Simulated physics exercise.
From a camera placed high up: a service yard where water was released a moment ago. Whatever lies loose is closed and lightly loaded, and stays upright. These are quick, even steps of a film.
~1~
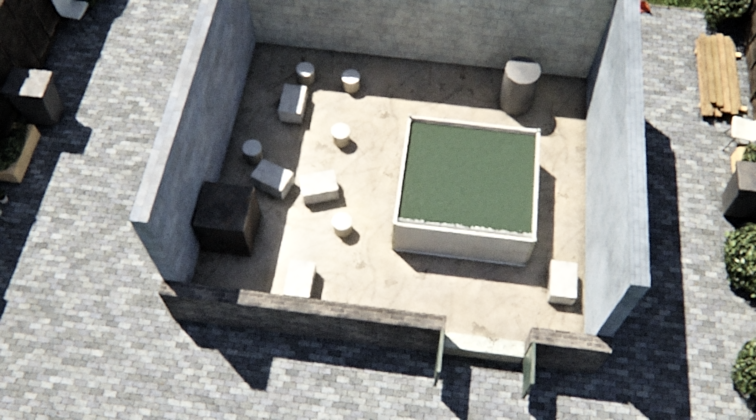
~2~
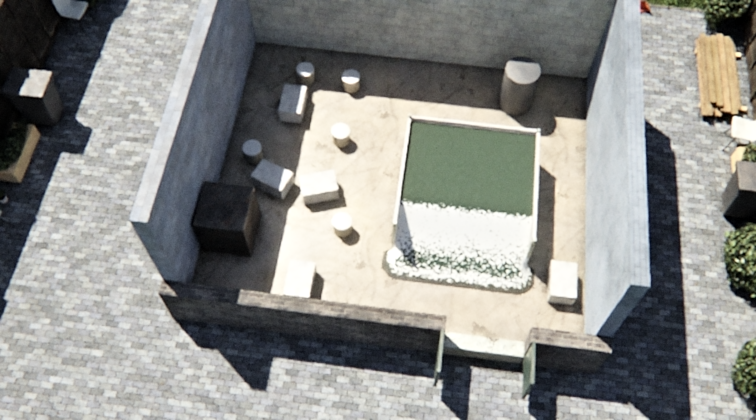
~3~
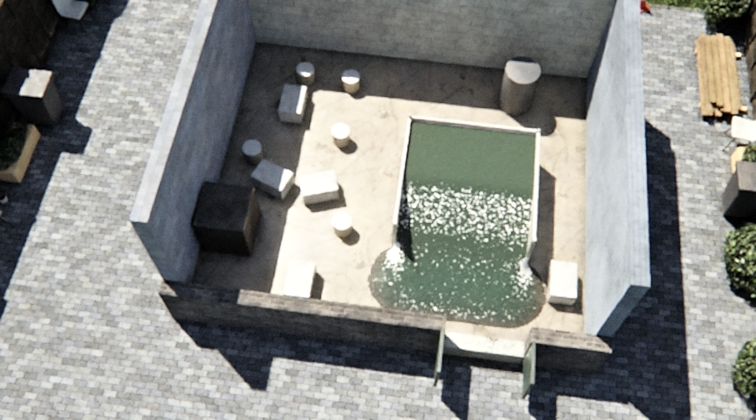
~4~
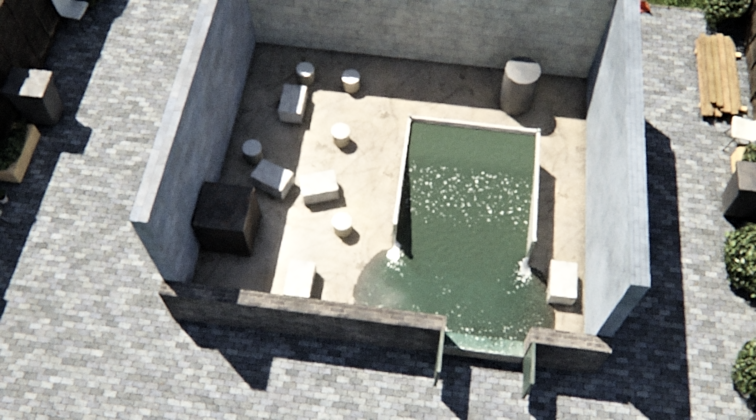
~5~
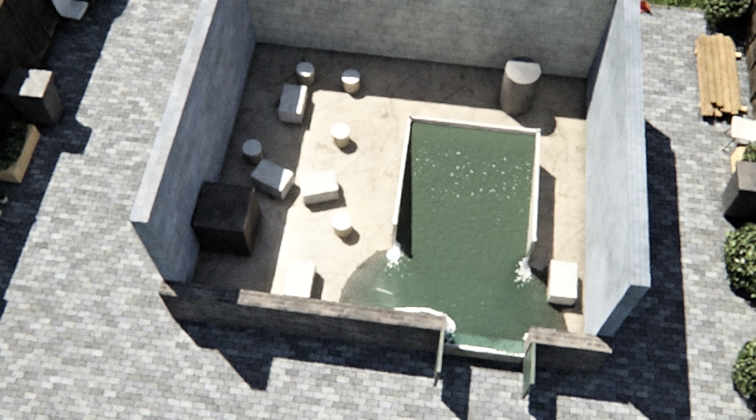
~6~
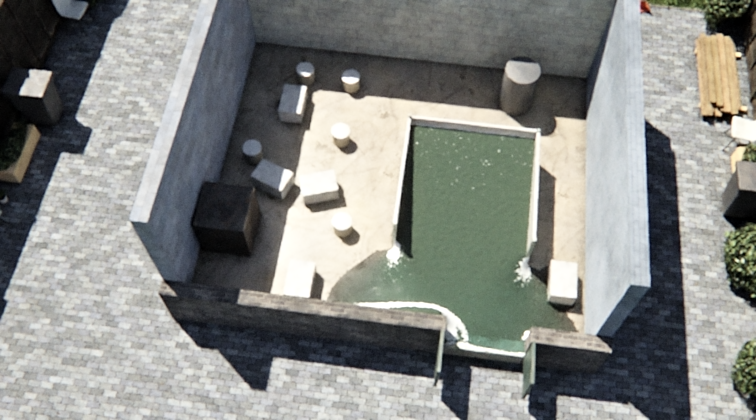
Green water pouring from an open-fronted tank and spreading across a walled yard floor toward the gateway, while scattered blocks stay still.
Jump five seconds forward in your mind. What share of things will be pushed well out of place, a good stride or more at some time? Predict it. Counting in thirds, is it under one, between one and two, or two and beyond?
The portion moved well away stays in the middle third.
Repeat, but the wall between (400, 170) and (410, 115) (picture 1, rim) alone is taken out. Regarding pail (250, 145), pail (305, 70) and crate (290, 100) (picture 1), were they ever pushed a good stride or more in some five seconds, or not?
First covers that distance, second covers that distance, third covers that distance.
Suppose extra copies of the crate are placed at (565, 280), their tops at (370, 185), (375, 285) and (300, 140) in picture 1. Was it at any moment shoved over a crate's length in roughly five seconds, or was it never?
First falls short; second driven off; third driven off.
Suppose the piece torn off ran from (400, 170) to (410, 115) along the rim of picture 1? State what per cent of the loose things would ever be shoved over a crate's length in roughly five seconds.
Roughly 80 in a hundred.
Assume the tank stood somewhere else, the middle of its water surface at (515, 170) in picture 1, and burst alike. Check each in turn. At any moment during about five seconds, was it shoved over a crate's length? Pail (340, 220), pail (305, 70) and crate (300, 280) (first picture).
Object by object, in turn: Travelled a good distance, lingered near its place, travelled a good distance.
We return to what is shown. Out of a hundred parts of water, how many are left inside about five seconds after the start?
About 56 percent.
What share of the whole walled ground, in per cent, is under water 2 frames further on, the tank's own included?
Roughly 30 per cent.
A moment on, 0 of 10 are well off their spots; 0 afloat.
Next, 2 of 10 are well off their spots; 1 afloat.
Later, 4 of 10 are well off their spots; 2 afloat.
In the end, 6 of 10 are well off their spots, and 6 have been at some point; 3 afloat.
